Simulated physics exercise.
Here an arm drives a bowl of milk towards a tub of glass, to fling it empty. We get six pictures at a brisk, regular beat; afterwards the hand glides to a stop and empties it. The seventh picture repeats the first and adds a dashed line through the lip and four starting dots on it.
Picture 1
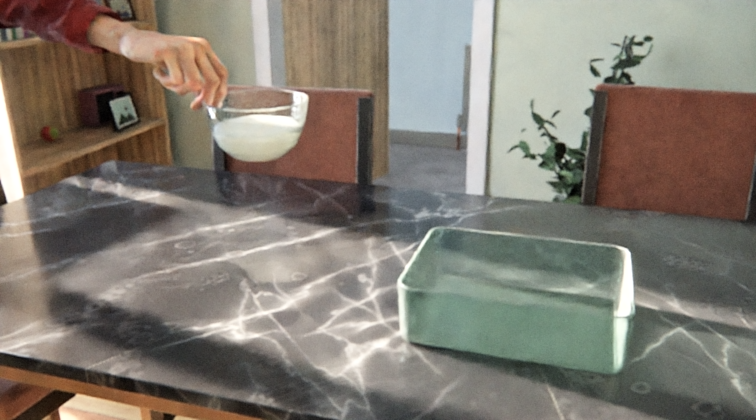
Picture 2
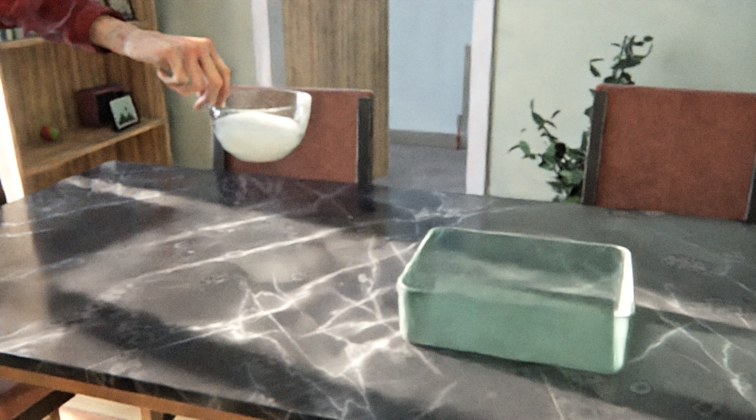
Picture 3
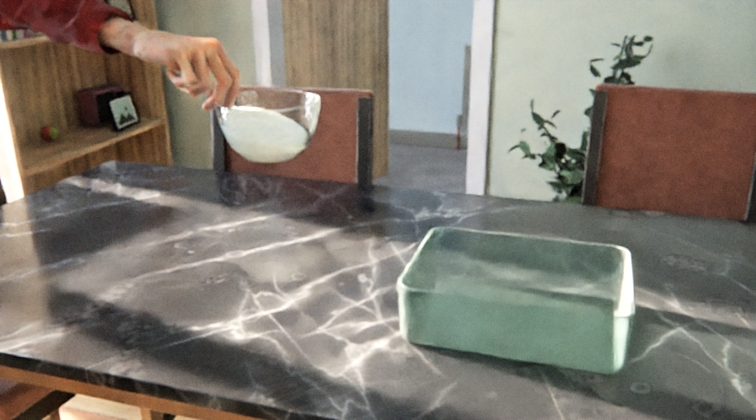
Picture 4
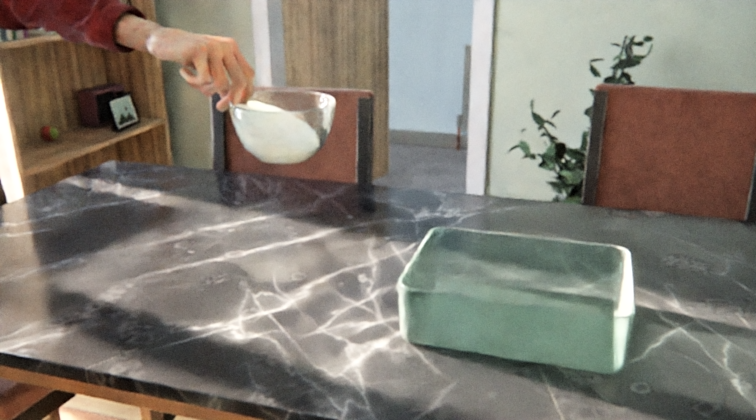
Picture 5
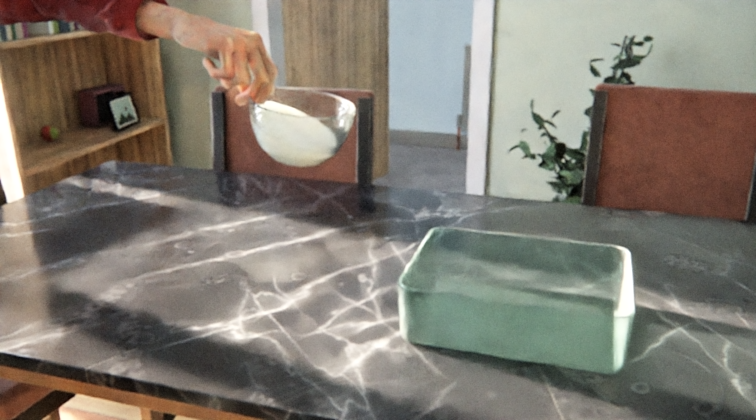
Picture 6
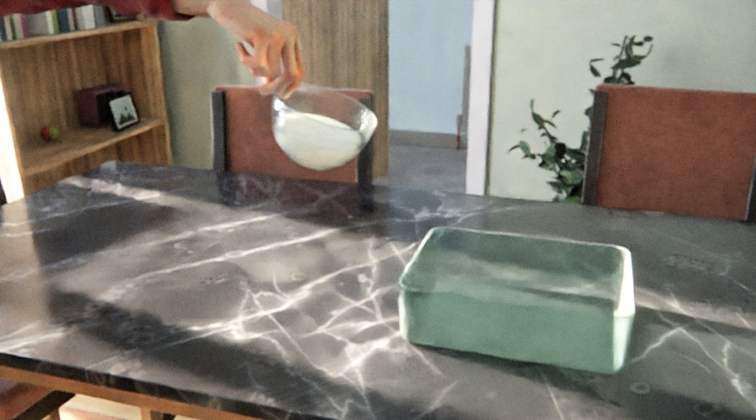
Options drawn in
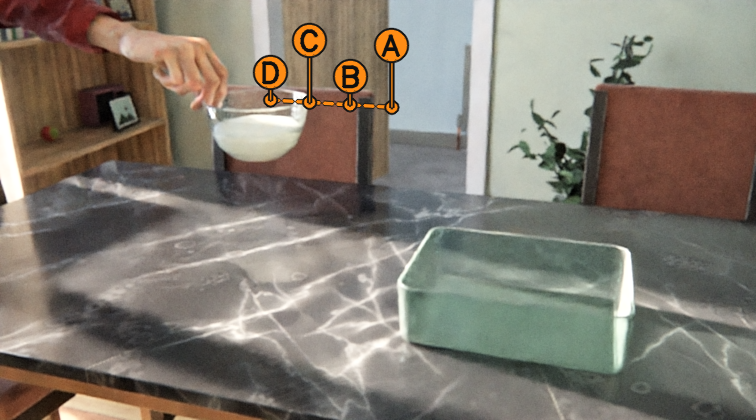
A hand carries a glass bowl of milk rightward above a table and tilts it.
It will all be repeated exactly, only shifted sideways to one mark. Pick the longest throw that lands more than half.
Go for D.
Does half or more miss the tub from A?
No, not at all.
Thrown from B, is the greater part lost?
No, that is safe.
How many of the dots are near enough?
All of them.
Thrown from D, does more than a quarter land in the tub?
Yes, it does.
On the marked copy, A at (391, 107); B at (350, 104); C at (309, 102); D at (270, 100).
For dot A, about 83 % lands in the tub, 8 % falls short and 8 % goes beside or beyond.
For dot B, about 79 % lands in the tub, 4 % falls short and 18 % goes beside or beyond.
For dot C, about 78 % lands in the tub, 7 % falls short and 15 % goes beside or beyond.
For dot D, about 62 % lands in the tub, 26 % falls short and 12 % goes beside or beyond.
